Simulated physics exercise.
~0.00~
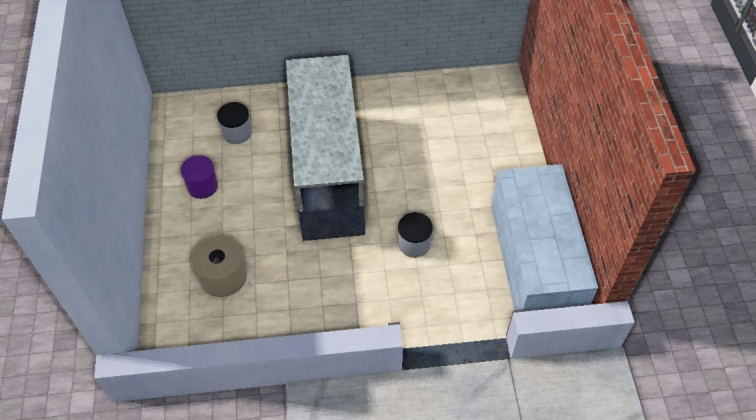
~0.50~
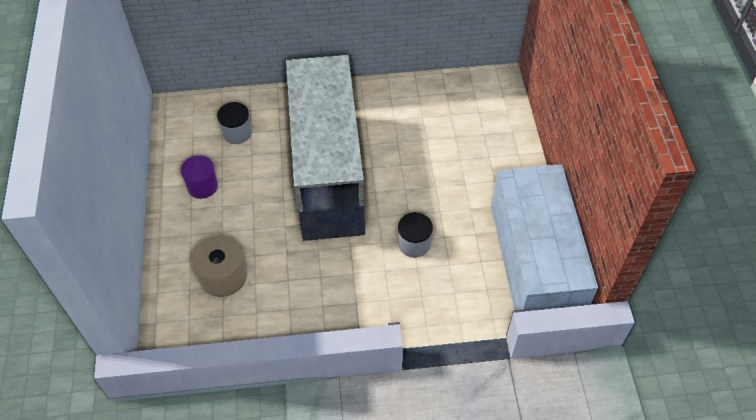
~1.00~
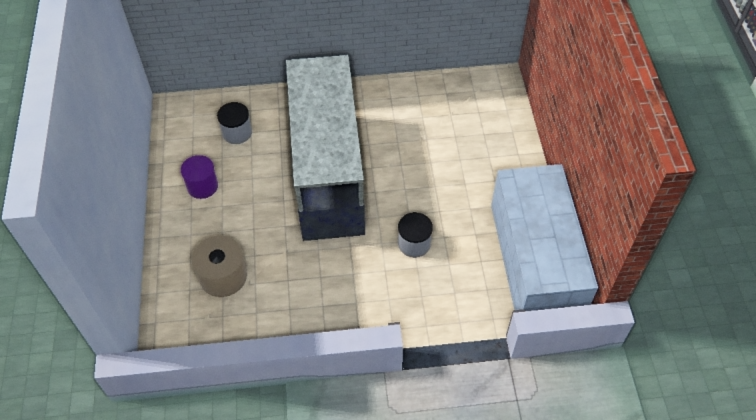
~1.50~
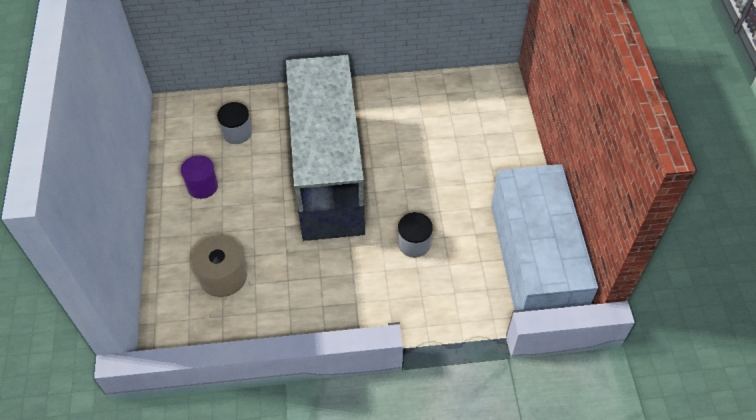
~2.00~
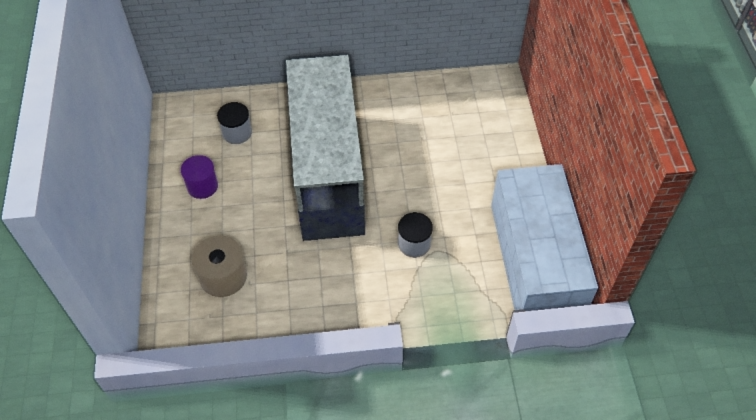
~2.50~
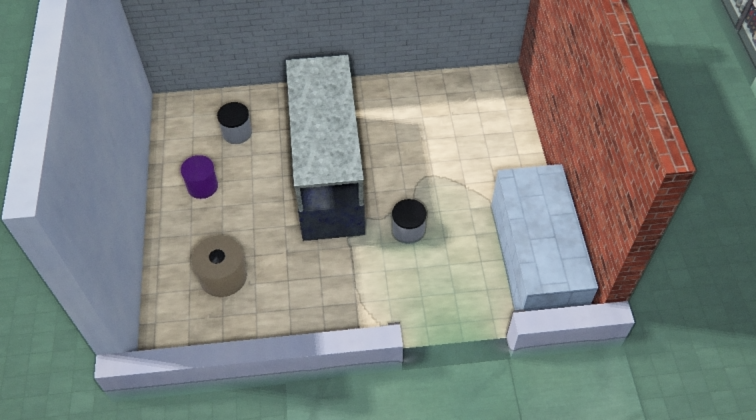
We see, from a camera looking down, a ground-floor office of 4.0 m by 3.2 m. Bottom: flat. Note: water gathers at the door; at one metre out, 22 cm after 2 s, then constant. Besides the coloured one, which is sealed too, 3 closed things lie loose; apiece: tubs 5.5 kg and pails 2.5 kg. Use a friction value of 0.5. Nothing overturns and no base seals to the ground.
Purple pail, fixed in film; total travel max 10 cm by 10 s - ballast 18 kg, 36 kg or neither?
It takes only the lighter ballast.
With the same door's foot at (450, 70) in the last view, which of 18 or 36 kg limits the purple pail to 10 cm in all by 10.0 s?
If so, then the first option suffices.
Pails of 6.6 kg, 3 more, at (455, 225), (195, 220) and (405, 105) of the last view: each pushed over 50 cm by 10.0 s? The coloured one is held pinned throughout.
The first comes out above the threshold, the second below the threshold, the third above the threshold.
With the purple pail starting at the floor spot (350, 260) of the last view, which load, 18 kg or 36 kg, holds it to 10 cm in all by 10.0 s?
Short answer: Any load.
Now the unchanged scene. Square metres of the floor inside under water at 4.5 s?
That flooded area is roughly 8.0 m2.
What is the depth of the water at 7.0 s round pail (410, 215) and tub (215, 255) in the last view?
Roughly 10 and 3 cm.
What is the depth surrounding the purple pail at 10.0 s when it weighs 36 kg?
7 cm, roughly.
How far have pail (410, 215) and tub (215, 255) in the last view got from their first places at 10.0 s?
140 cm and 60 cm respectively.
After 3.5 s the purple pail would be 0 cm from its start with 18 kg and 0 cm from its start with 36 kg; 0 cm of water round it then.
After 4.5 s the purple pail would be 0 cm from its start with 18 kg and 0 cm from its start with 36 kg; 1 cm of water round it then.
After 7.0 s the purple pail would be 0 cm from its start with 18 kg and 0 cm from its start with 36 kg; 5 cm of water round it then.
After 10.0 s the purple pail would be 0 cm from its start with 18 kg and 0 cm from its start with 36 kg; 7 cm of water round it then.
